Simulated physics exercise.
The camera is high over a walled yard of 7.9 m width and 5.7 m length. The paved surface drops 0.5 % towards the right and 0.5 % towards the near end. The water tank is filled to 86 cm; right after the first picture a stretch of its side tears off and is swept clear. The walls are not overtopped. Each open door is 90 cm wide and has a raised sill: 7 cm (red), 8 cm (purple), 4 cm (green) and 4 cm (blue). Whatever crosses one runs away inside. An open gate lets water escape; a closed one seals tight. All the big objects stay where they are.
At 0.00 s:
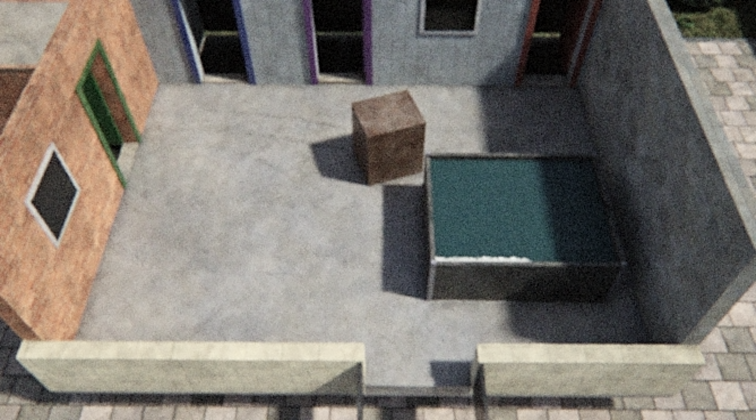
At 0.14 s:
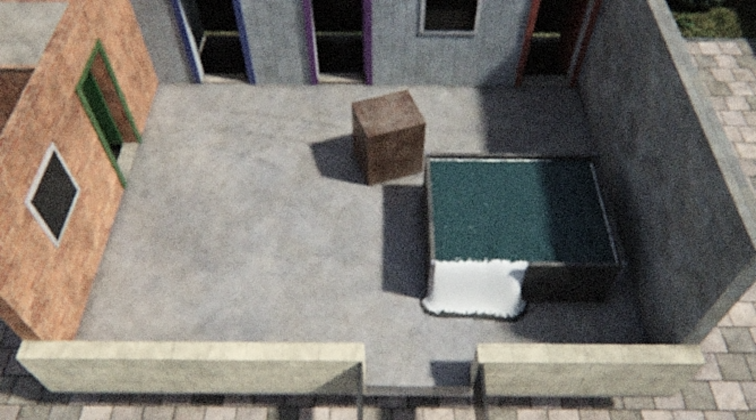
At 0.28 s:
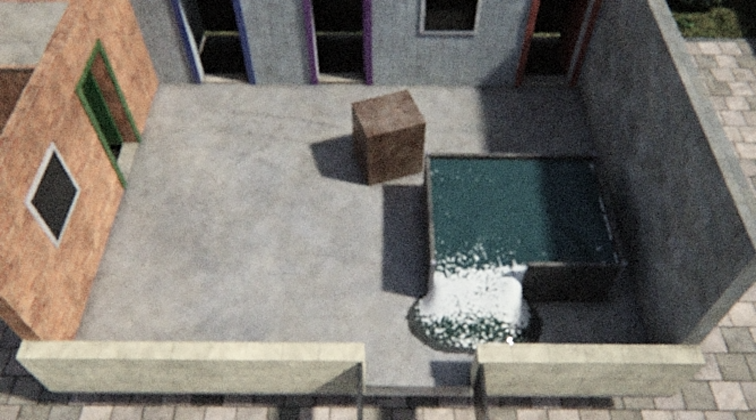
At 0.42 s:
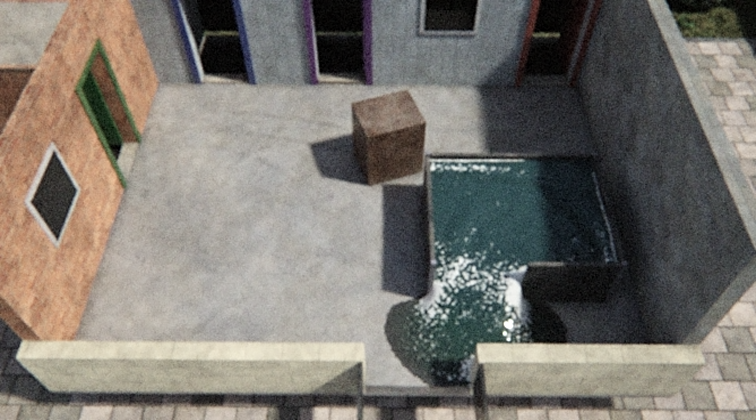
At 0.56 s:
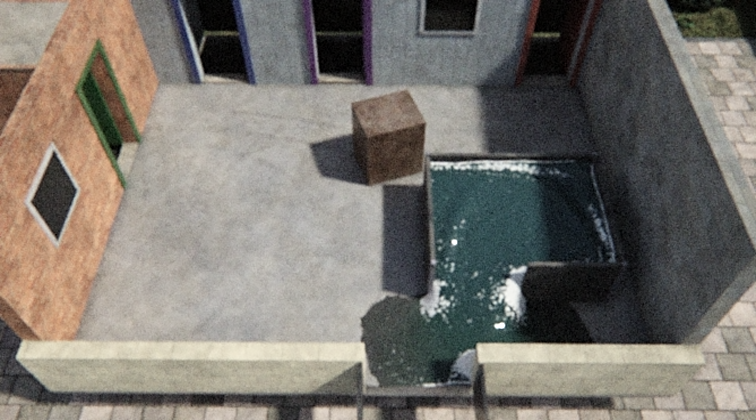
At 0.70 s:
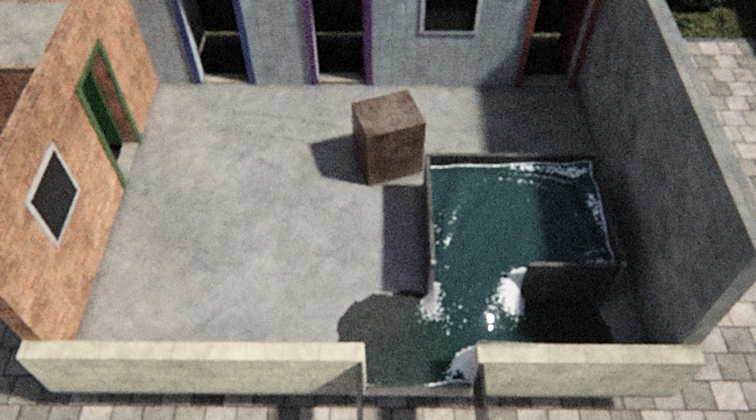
Water pours from the near side of a tank and spreads across the walled yard's floor.
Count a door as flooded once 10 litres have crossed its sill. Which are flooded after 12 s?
The water let in: At the red door it goes over the limit; at the purple door it keeps below the limit; at the green door it does not reach the limit; at the blue door it keeps below the limit.
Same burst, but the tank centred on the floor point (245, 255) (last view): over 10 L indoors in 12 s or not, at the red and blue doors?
Then: Red above, blue over.
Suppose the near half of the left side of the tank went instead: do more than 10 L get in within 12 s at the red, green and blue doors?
Against that limit: Red above, green over, blue over.
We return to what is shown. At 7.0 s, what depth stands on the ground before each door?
In cm: Red 11, purple 2, green 2, blue 0.
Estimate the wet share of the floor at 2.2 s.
Some 20 per cent of it.
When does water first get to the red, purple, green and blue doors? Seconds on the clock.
Arrival: Red 3.0 s, purple 6.0 s, green 5.0 s, blue 8.5 s.
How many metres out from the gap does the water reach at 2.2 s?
Roughly 4.6 m.
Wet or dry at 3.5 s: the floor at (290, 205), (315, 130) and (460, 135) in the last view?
In that order: Dry, not reached, dry.
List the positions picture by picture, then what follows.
The first frame shows still water, 86 cm deep, in the water tank at (518, 209).
In the second frame, water pours out at (476, 288) and has run 0.7 m, to (424, 301); typically 8 cm deep outside, 86 cm at the water tank's back.
In the third frame, the front is at a hidden place, 1.0 m from the gap at (476, 288); 1.1 m2 of floor is under water; 86 cm left at the back of the water tank.
In the fourth frame, water pours out at (476, 289) and has run 1.4 m, to a hidden place; typically 13 cm deep outside, 82 cm at the water tank's back.
In the fifth frame, water pours out at (476, 289) and has run 1.8 m, to a hidden place; typically 10 cm deep outside, 74 cm at the water tank's back.
In the sixth frame, water pours out at (476, 289) and has run 2.1 m, to a hidden place; typically 9 cm deep outside, 73 cm at the water tank's back.
After 1.4 s water covers 15 % of the floor and is deepest (60 cm) near (484, 356); red door not reached, purple door not reached, green door not reached, blue door not reached.
After 2.2 s water covers 20 % of the floor and is deepest (46 cm) near (485, 369); red door not reached, purple door not reached, green door not reached, blue door not reached.
After 3.5 s water covers 35 % of the floor and is deepest (34 cm) near (647, 370); red door 15 cm at the sill, 13 L in, purple door not reached, green door not reached, blue door not reached.
After 7.0 s water covers 60 % of the floor and is deepest (18 cm) near (647, 370); red door 11 cm at the sill, 135 L in, purple door 2 cm at the sill, 0 L in, green door 2 cm at the sill, 0 L in, blue door not reached.
After 12.0 s water covers 95 % of the floor and is deepest (10 cm) near (633, 370); red door 5 cm at the sill, 145 L in, purple door 2 cm at the sill, 0 L in, green door 1 cm at the sill, 0 L in, blue door 4 cm at the sill, 0 L in.
